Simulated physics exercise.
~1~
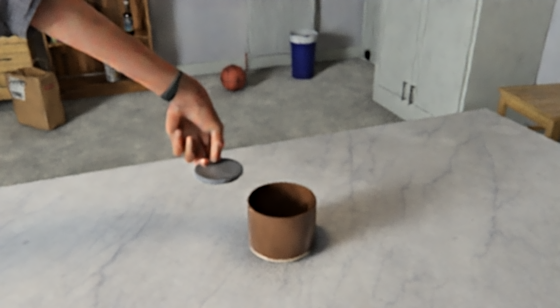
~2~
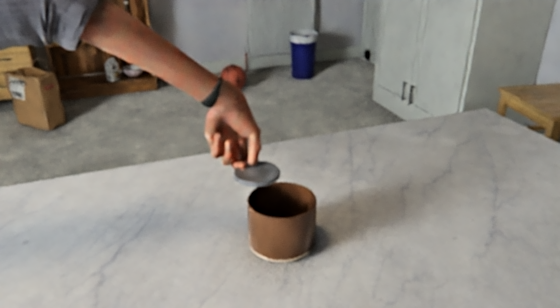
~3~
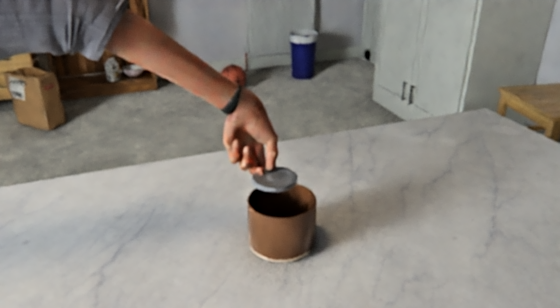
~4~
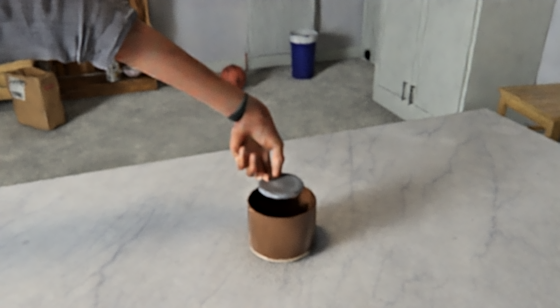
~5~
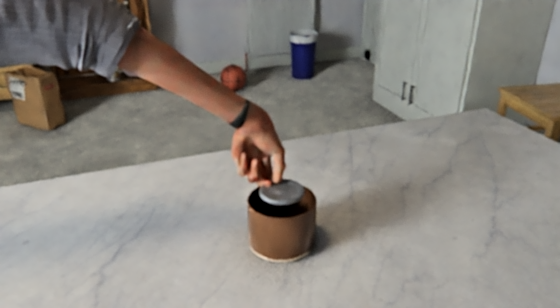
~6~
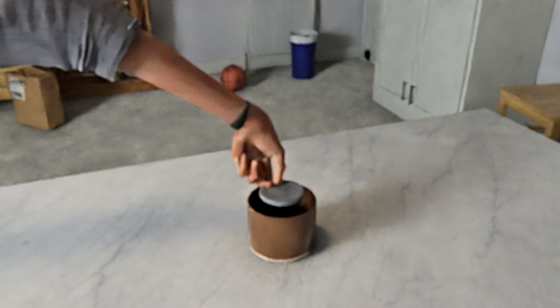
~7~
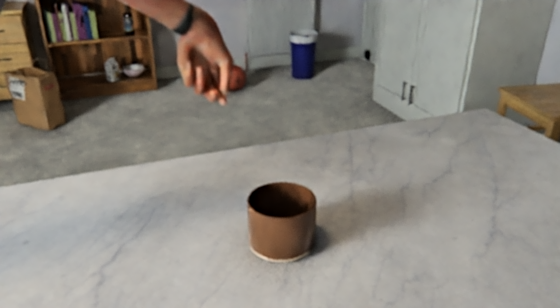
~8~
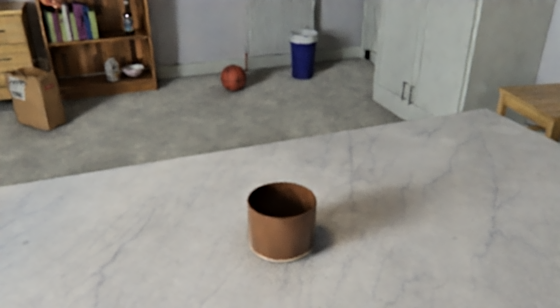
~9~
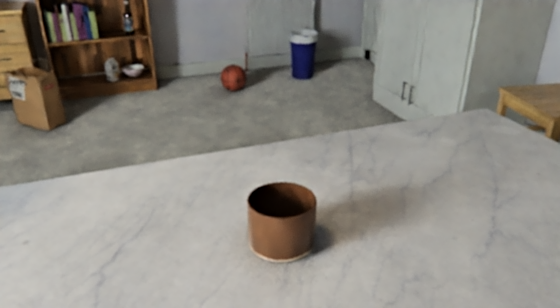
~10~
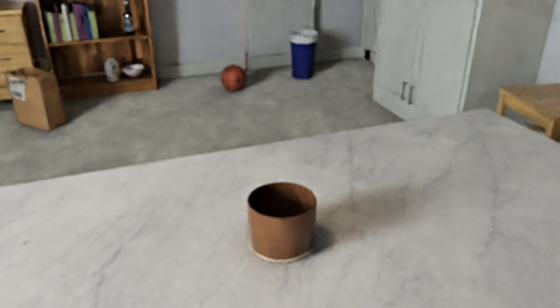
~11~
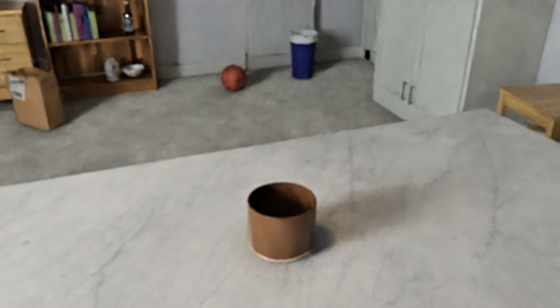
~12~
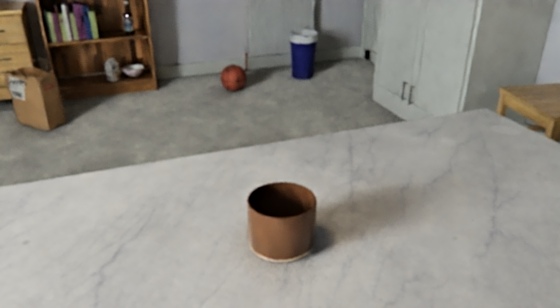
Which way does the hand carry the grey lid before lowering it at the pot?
The grey lid moves to the right, until it is over the opening of the brown pot.
